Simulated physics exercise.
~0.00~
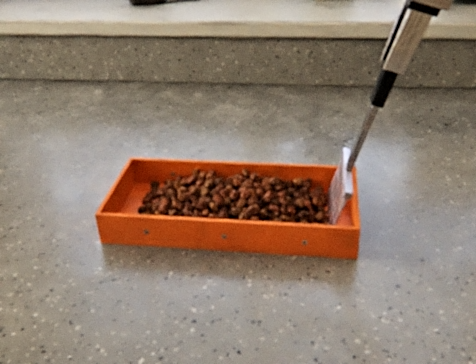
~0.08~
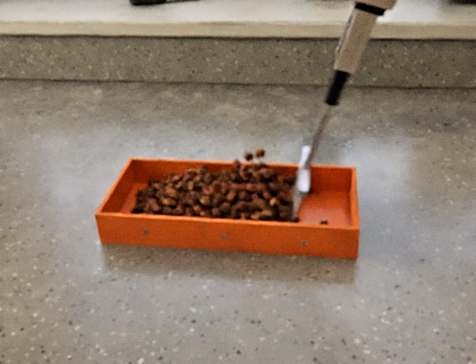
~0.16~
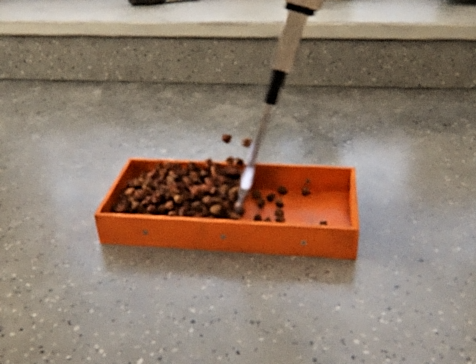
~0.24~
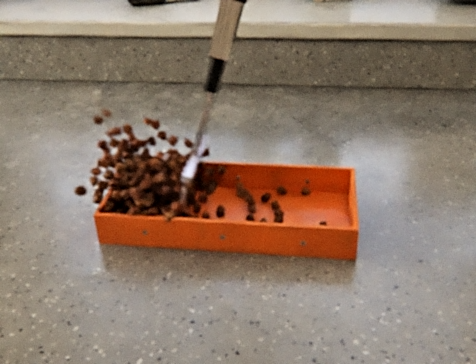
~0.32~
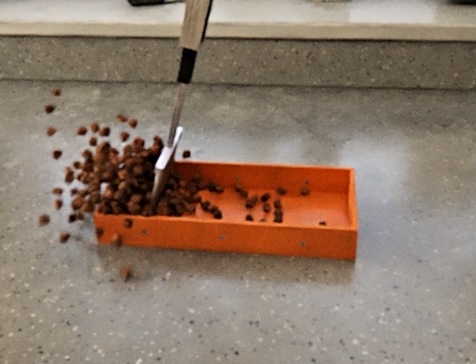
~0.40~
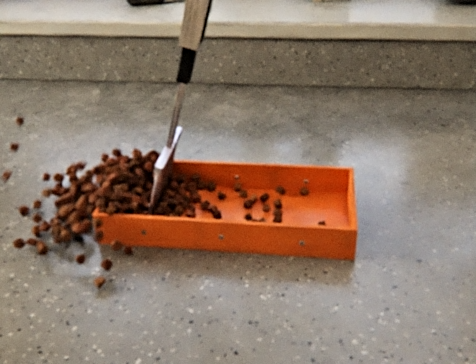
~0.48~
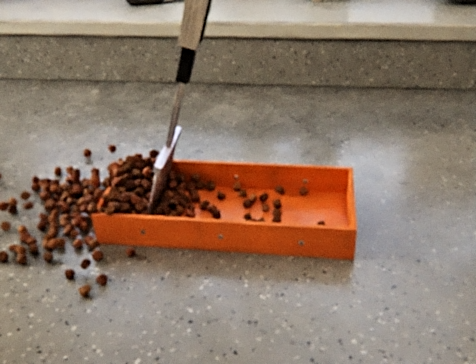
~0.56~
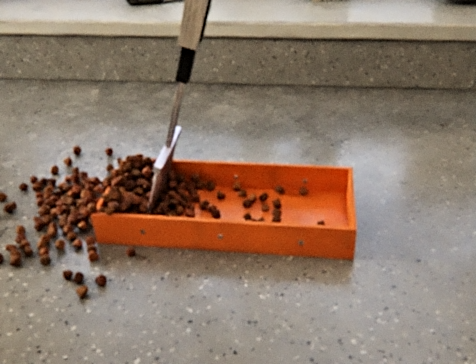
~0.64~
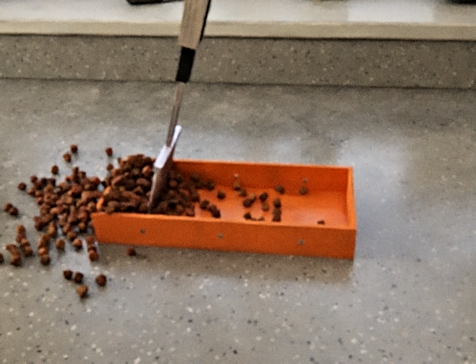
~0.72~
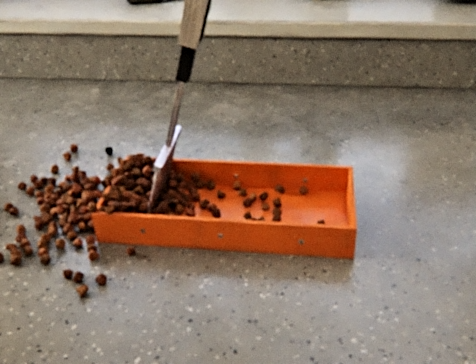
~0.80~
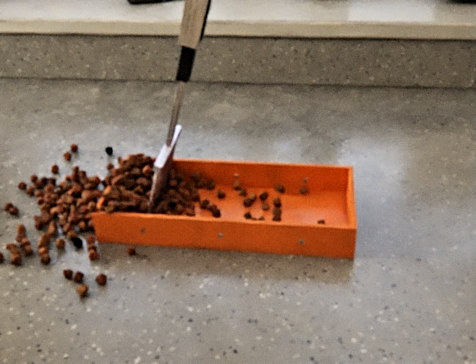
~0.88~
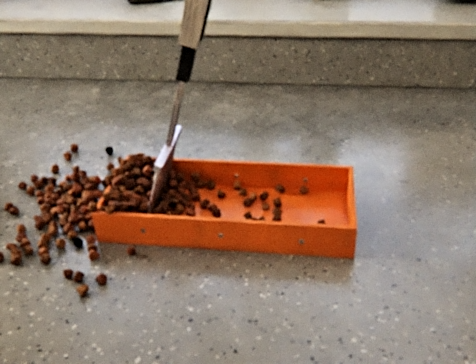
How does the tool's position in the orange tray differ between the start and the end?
At the start the tool stands at the right end of the tray, and by the end it rests near the left end, against the heaped pellets.
A tool sweeps brown pellets left along an orange tray, spilling many onto the grey table.
